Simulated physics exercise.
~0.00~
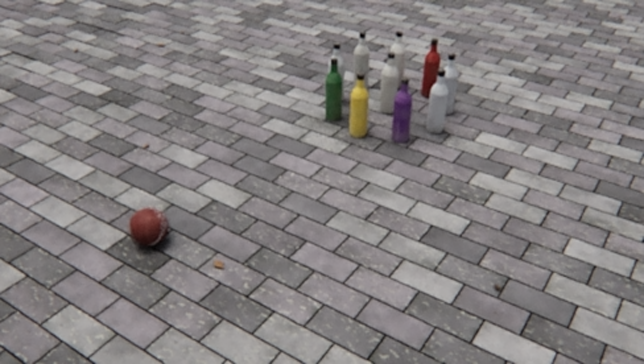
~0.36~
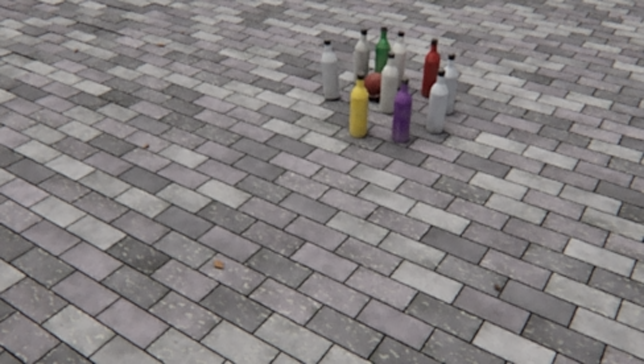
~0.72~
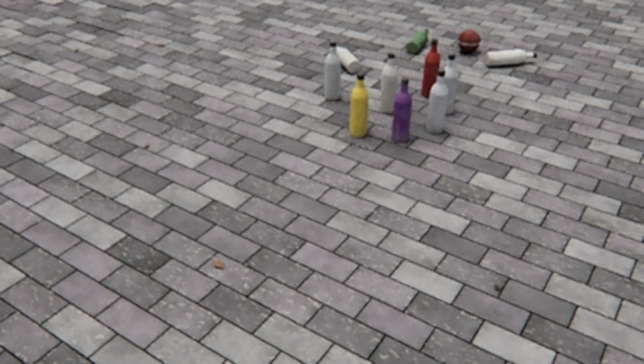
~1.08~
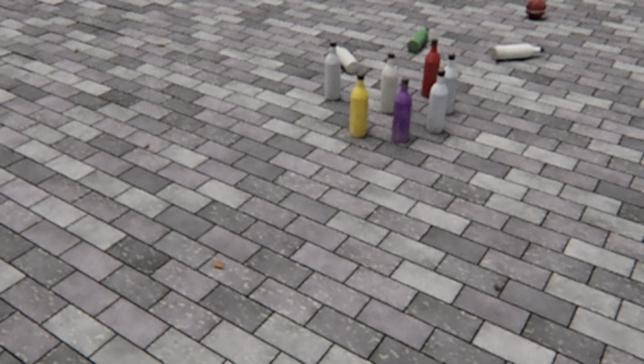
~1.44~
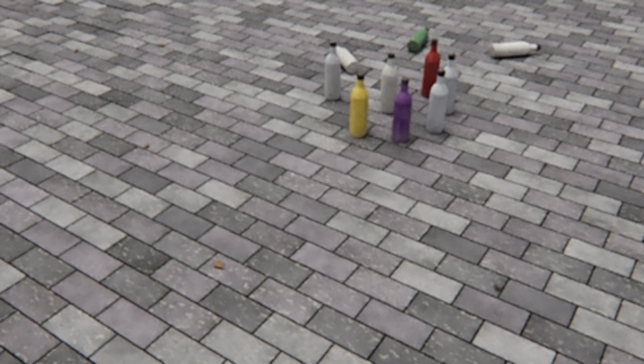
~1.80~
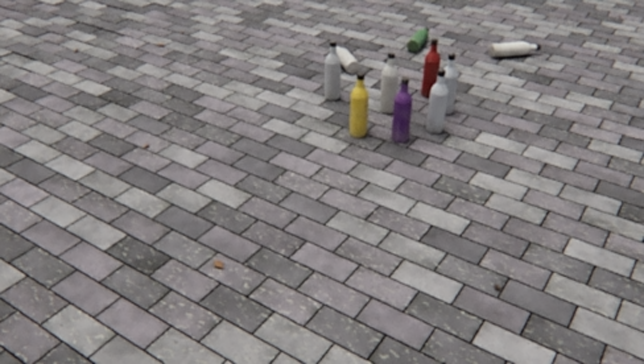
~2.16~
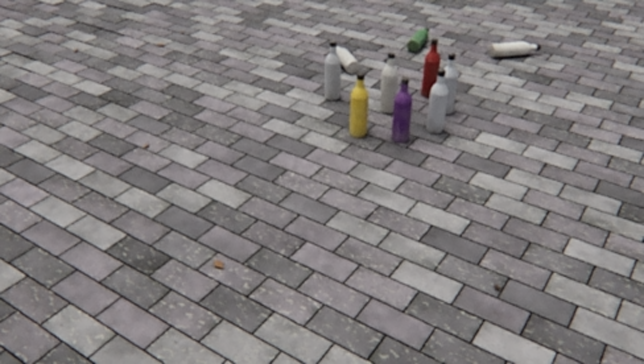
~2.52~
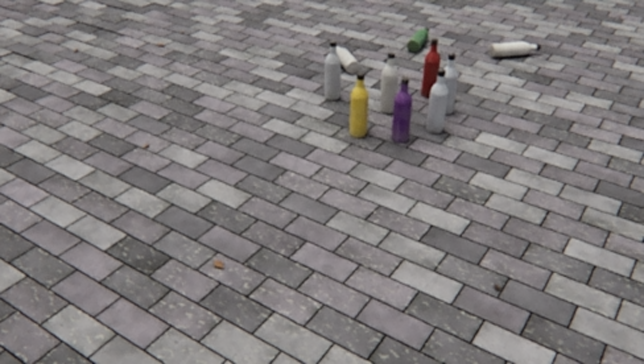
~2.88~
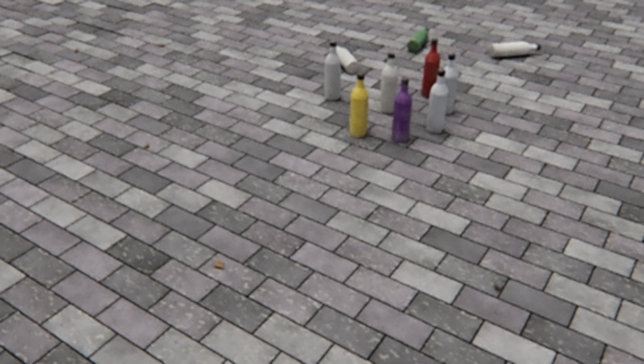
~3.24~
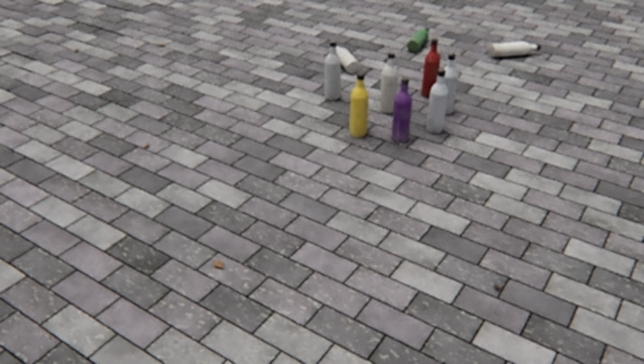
A group of bottles stood on grey paving as a reddish ball rolled in from the left and knocked over the green one and two whitish ones, then rolled out of view at the upper right, leaving the yellow, purple and red bottles upright.
